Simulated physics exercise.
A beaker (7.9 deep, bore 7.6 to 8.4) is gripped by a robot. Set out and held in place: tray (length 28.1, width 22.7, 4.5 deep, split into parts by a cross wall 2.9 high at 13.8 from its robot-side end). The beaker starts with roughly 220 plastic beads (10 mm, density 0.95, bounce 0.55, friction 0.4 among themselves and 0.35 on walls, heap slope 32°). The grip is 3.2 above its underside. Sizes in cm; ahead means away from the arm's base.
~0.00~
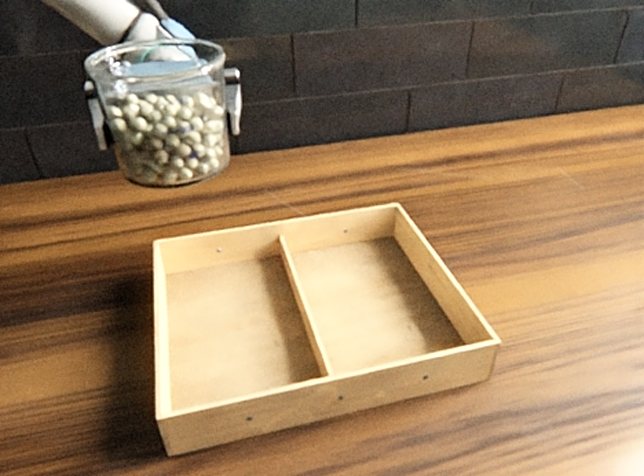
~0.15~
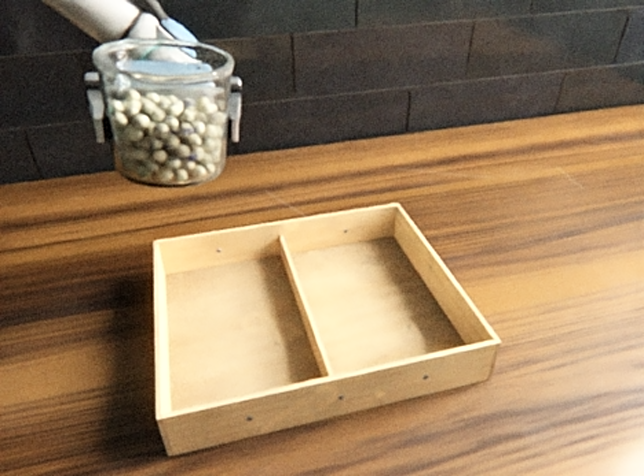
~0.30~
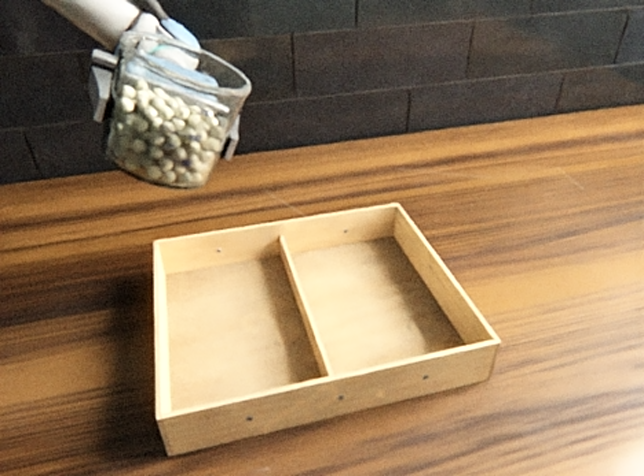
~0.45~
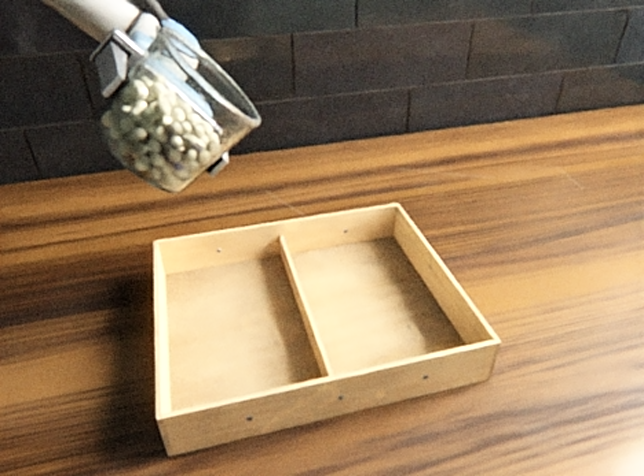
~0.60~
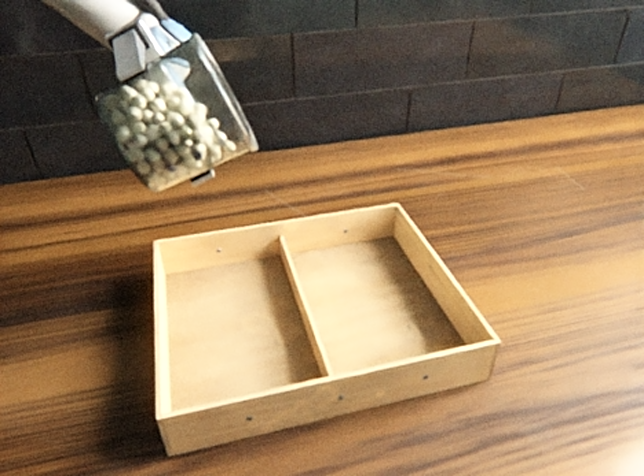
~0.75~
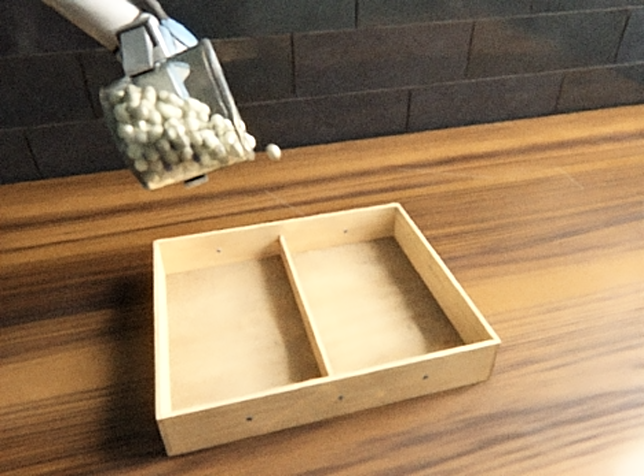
A pale robot arm reaches in from the upper left, gripping a clear beaker of whitish beads above a striped brown wooden surface, seen from slightly above with dark brick-like tiles behind. A shallow light-wood tray, divided into two compartments, sits below in the centre. The arm tilts the beaker steeply to the right, the beads shift toward its rim and one bead leaves it, while the tray and view stay still.
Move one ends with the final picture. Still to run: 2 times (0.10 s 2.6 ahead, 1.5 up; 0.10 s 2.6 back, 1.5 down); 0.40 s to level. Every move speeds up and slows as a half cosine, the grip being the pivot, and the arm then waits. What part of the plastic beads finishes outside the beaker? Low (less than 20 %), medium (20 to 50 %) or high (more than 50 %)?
Share outside the beaker: High (more than 50 %).
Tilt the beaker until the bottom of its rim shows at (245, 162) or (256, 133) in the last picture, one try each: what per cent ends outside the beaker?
Some 85 and 35 per cent.
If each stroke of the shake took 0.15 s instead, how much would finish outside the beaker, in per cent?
In that case some 30 per cent.
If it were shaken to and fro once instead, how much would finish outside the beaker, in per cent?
Then about 45 per cent.
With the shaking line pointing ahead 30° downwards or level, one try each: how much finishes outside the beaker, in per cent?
About 30 and 50 per cent.
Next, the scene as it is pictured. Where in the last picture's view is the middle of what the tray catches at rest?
Near (377, 307).
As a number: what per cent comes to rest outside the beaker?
Some 65 per cent.
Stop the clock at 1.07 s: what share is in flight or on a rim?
Some 10 per cent.
By 1.07 s, tilted 75° forward, highest piece 25 above the table; 136 in the beaker, 58 in the far-side part, 8 in the robot-side part, 23 in flight or on a rim.
By 1.39 s, tilted 26° forward, highest piece 26 above the table; 117 in the far-side part, 81 in the beaker, 21 in the robot-side part, 2 on the table or floor, 4 in flight or on a rim.
By 1.75 s, level, highest piece 24 above the table; 118 in the far-side part, 81 in the beaker, 21 in the robot-side part, 5 on the table or floor.
By 2.80 s, level, highest piece 24 above the table; 118 in the far-side part, 81 in the beaker, 21 in the robot-side part, 5 on the table or floor.
Final count, 118 in the far-side part, 81 in the beaker, 21 in the robot-side part, 5 on the table or floor. That is 64 % outside the beaker.
